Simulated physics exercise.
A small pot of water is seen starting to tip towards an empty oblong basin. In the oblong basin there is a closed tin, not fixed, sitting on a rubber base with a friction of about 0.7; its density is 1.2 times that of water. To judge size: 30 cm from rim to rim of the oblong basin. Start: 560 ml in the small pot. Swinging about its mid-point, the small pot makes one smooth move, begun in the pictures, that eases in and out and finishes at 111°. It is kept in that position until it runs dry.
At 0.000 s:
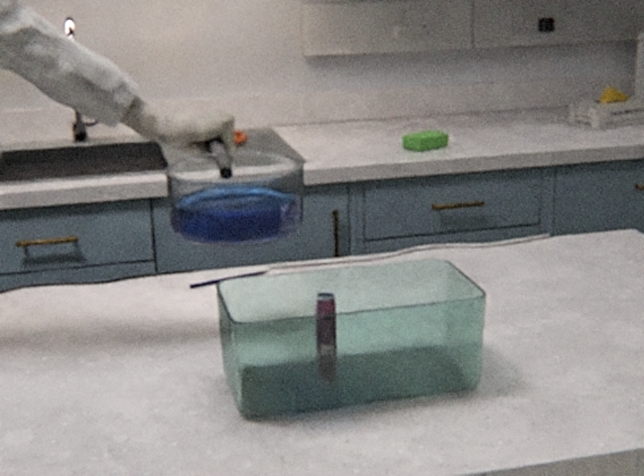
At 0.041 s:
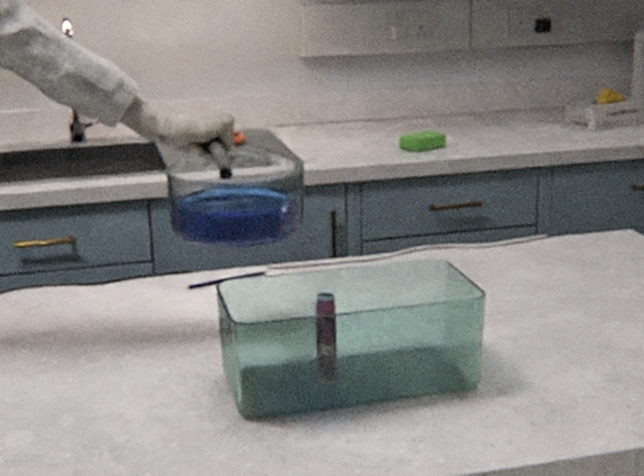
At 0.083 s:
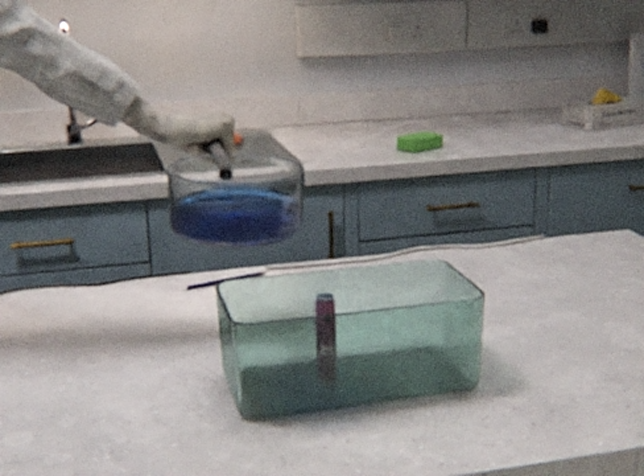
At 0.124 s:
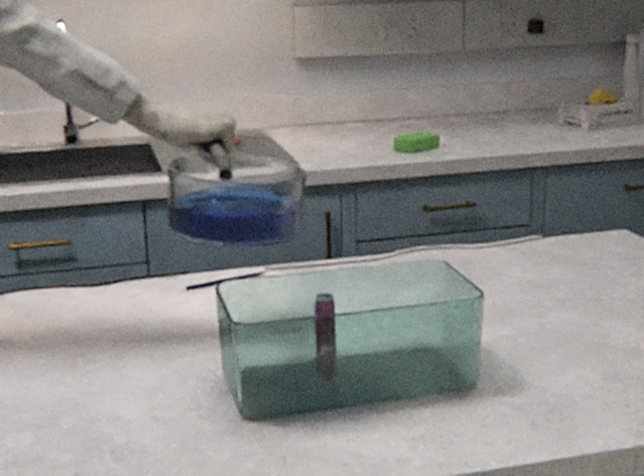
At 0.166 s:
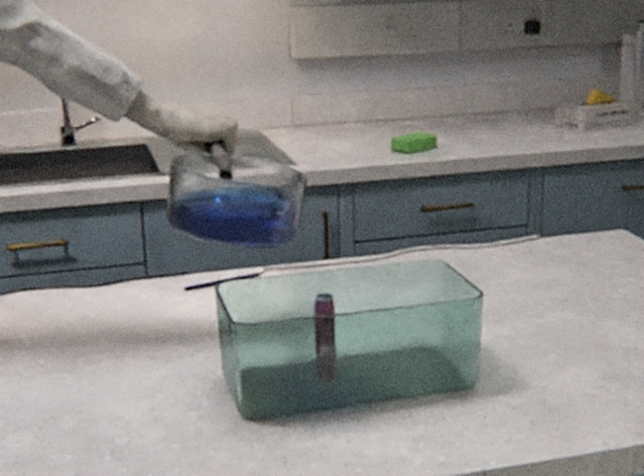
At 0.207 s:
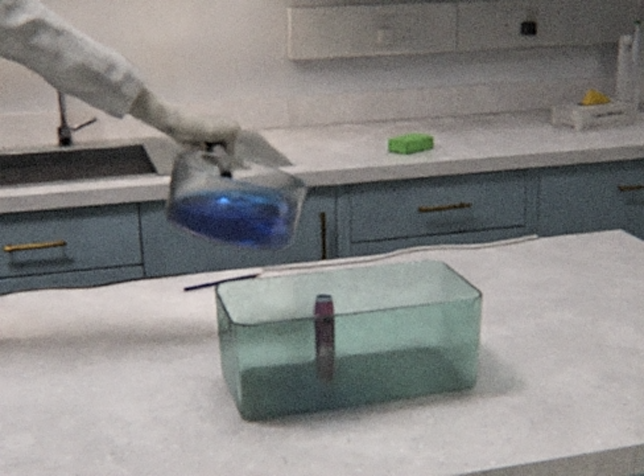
A gloved hand slowly tilts a small clear pot of blue water rightward above an oblong basin.
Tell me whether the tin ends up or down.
It does not overbalance.
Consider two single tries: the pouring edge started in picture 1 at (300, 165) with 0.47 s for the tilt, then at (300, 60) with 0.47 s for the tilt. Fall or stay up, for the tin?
Trial 1 - tin tips; trial 2 - tin tips.
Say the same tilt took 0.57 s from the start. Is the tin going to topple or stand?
In that case the tin overturns.
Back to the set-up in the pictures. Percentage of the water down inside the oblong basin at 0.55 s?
Near 10 in a hundred.
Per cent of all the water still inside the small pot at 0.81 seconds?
I'd estimate some 9 per cent.
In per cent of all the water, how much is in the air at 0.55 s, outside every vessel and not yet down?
About 38 per cent.
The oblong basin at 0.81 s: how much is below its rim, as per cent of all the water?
Some 82 percent of the total.
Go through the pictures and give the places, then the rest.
In the first picture, it leans 0°; its right rim is at (301, 164); the water meets the walls at (172, 204) and (298, 194); the oblong basin's rim runs from (224, 303) to (466, 278); the tin's top is at (326, 300).
In the second picture, it leans 1°; its right rim is at (301, 165); the water meets the walls at (171, 205) and (297, 195).
In the third picture, it leans 3°; its right rim is at (302, 168); the water meets the walls at (172, 205) and (296, 196).
In the fourth picture, it leans 6°; its right rim is at (303, 171); the water meets the walls at (171, 204) and (296, 197).
In the fifth picture, it leans 10°; its right rim is at (304, 177); the water meets the walls at (171, 204) and (296, 198).
In the sixth picture, it leans 15°; its right rim is at (305, 184); the water meets the walls at (169, 204) and (297, 199).
Then, 0.55 s in, the tilt is 80° and 52 per cent is still to pour; the tin stands where it began.
Then, 0.81 s in, the tilt is 110° and 9 per cent is still to pour; the tin stands where it began.
Then, 1.07 s in, the tilt is 111° and 0 per cent is still to pour; the tin stands where it began.
Then, 1.36 s in, the tilt is 111° and 0 per cent is still to pour; the tin stands where it began.
Finally, the tin stands where it began.
